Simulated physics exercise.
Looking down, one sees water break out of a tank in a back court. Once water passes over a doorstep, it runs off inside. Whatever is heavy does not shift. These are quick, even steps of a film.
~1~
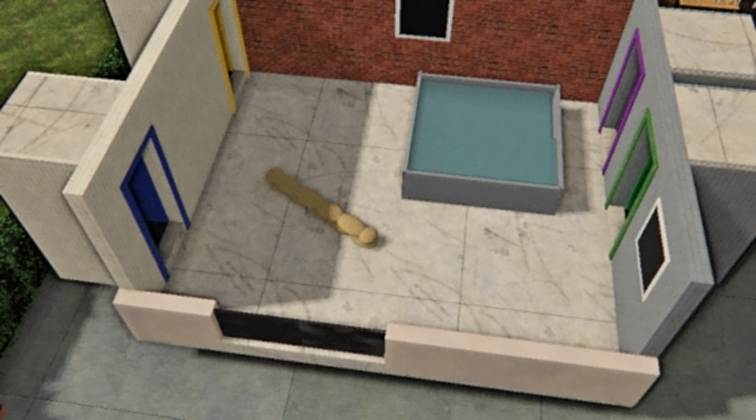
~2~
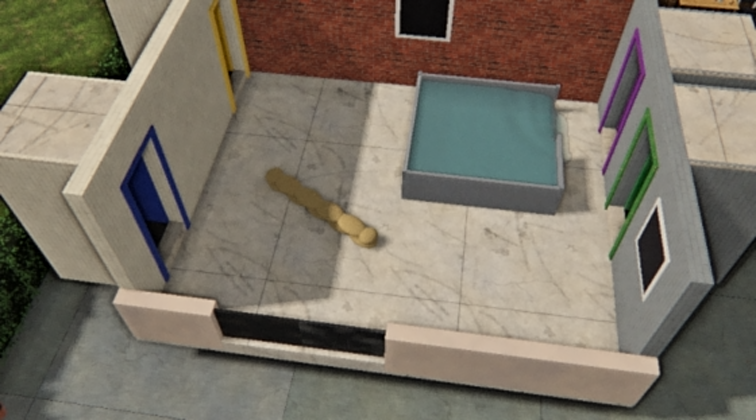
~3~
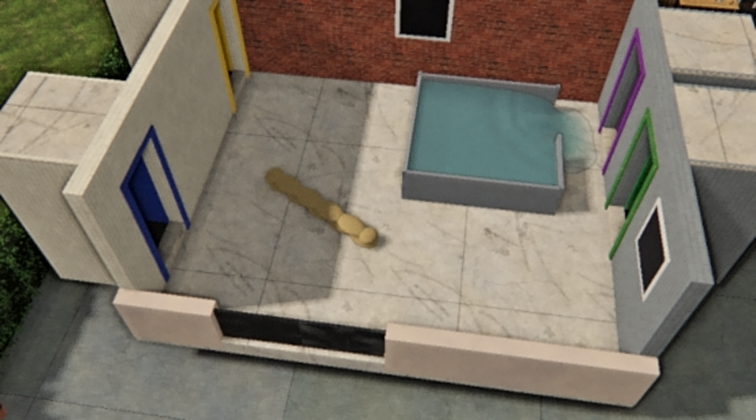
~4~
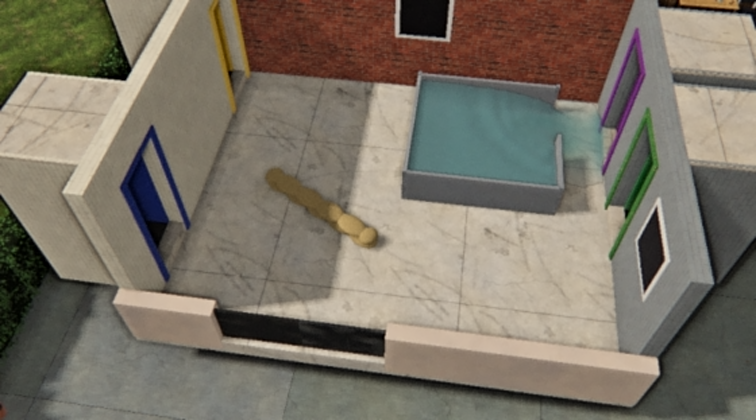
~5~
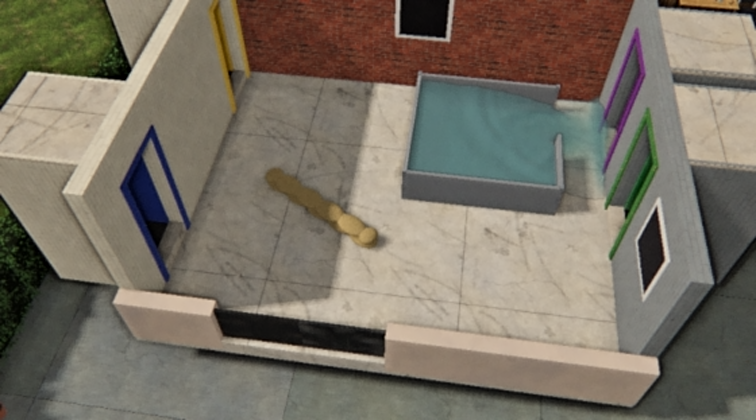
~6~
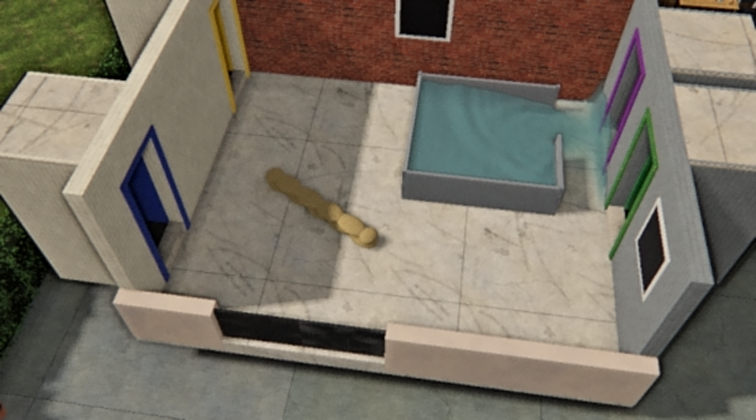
A square grey tank of still teal water stands in a pale marble courtyard, seen from high above by a camera that stays still. A tan, rounded log-like object lies slantwise left of it, between blue and yellow doorways on the left wall and purple and green ones on the right, with red brick behind. Water breaks out through a gap in the tank's right side, runs to the right wall, and spreads slightly toward the viewer along its foot.
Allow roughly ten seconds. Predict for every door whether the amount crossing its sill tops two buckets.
Blue door: Not over the line on that one; yellow door: Not over the line on that one; green door: Not over the line on that one; purple door: Over the line on that one.
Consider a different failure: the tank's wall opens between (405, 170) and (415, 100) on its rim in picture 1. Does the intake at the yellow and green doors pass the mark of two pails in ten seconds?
Yellow door: Above the limit; green door: Below the limit.
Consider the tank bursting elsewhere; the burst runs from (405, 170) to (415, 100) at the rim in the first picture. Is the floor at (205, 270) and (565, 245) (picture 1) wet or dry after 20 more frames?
Log: Point 1 inundated; point 2 unreached.
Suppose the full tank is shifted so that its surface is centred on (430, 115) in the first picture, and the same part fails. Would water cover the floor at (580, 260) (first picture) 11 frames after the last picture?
Soaked there.
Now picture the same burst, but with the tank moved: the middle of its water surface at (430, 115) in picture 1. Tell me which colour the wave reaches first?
Answer: The purple one.
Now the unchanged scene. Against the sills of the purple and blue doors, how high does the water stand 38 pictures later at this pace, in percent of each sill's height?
Close to 120 per cent for the first one and close to 10 per cent for the second.
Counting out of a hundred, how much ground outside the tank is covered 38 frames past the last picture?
Around 75 percent of it.
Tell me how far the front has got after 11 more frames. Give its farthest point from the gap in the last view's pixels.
Approximate pixel: (608, 365).
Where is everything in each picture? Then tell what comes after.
The first frame shows still water in the open tank at (485, 130).
In the second frame, the front is at a hidden place, out from the gap at (552, 128).
In the third frame, the front is at (576, 169), out from the gap at (551, 130).
In the fourth frame, water pours out at (551, 131) and has run to (598, 179).
In the fifth frame, water pours out at (551, 131) and has run to (602, 193).
In the sixth frame, water pours out at (551, 131) and has run to (604, 209).
A moment on, water covers 10 % of the floor; the blue door not reached, the yellow door not reached, the green door wet at the sill, nothing in, the purple door far over two buckets in.
Next, water covers 20 % of the floor; the blue door not reached, the yellow door not reached, the green door wet at the sill, nothing in, the purple door far over two buckets in.
Then, water covers 40 % of the floor; the blue door not reached, the yellow door wet at the sill, nothing in, the green door wet at the sill, nothing in, the purple door far over two buckets in.
Later, water covers 75 % of the floor; the blue door wet at the sill, nothing in, the yellow door under two buckets in, the green door wet at the sill, nothing in, the purple door far over two buckets in.
In the end, water covers 90 % of the floor; the blue door wet at the sill, nothing in, the yellow door under two buckets in, the green door wet at the sill, nothing in, the purple door far over two buckets in.
